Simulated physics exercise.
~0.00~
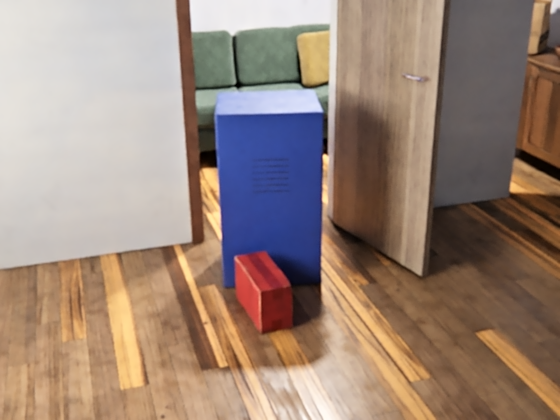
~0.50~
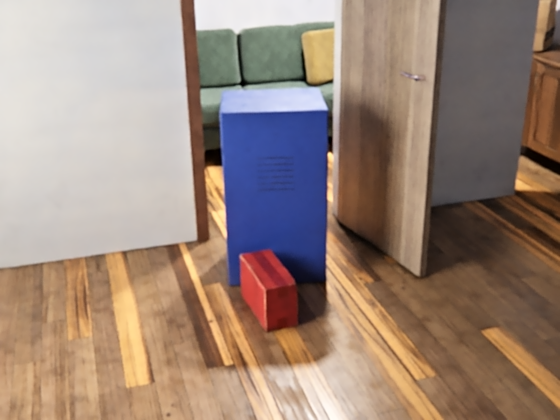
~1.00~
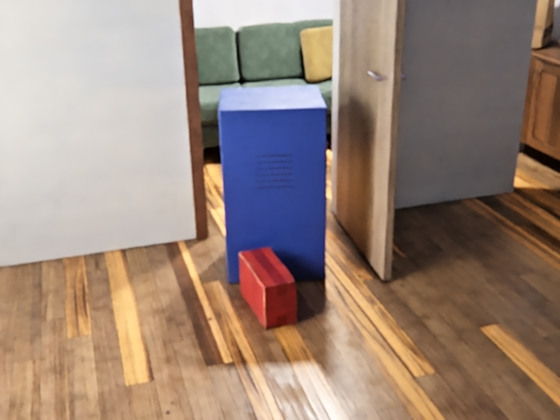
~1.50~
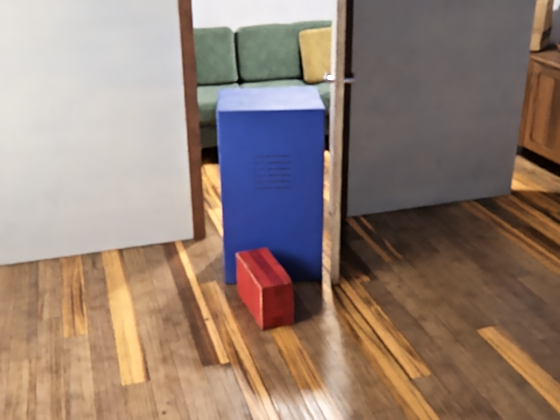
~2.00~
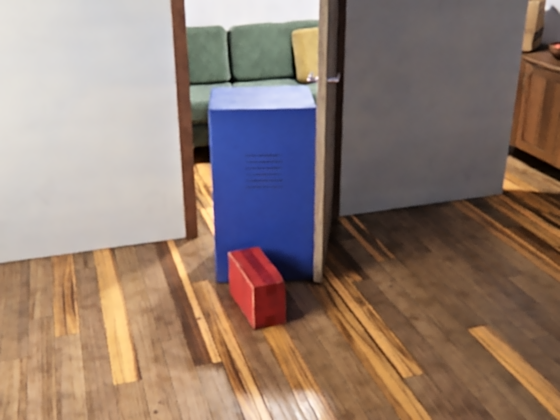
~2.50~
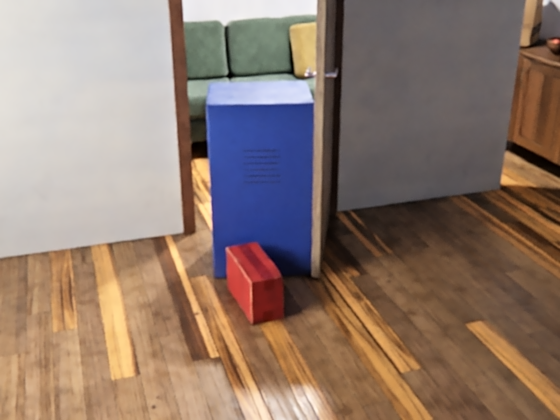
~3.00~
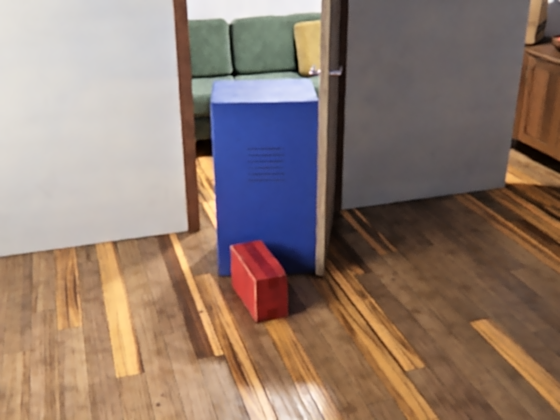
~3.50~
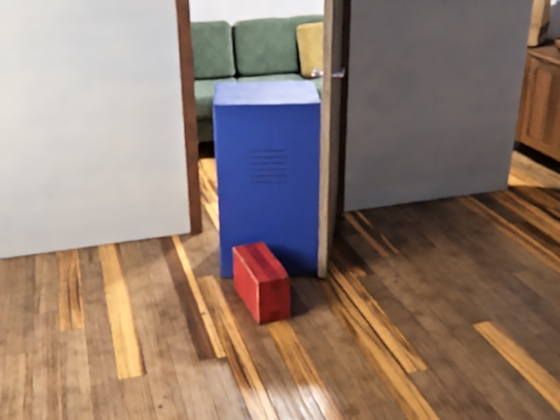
The video shows a wooden door standing open beside a tall blue appliance in a doorway, with a red parcel on the floor in front. The door swings partway toward the appliance, then stops and rests beside it, still open, while the appliance and parcel stay in place.
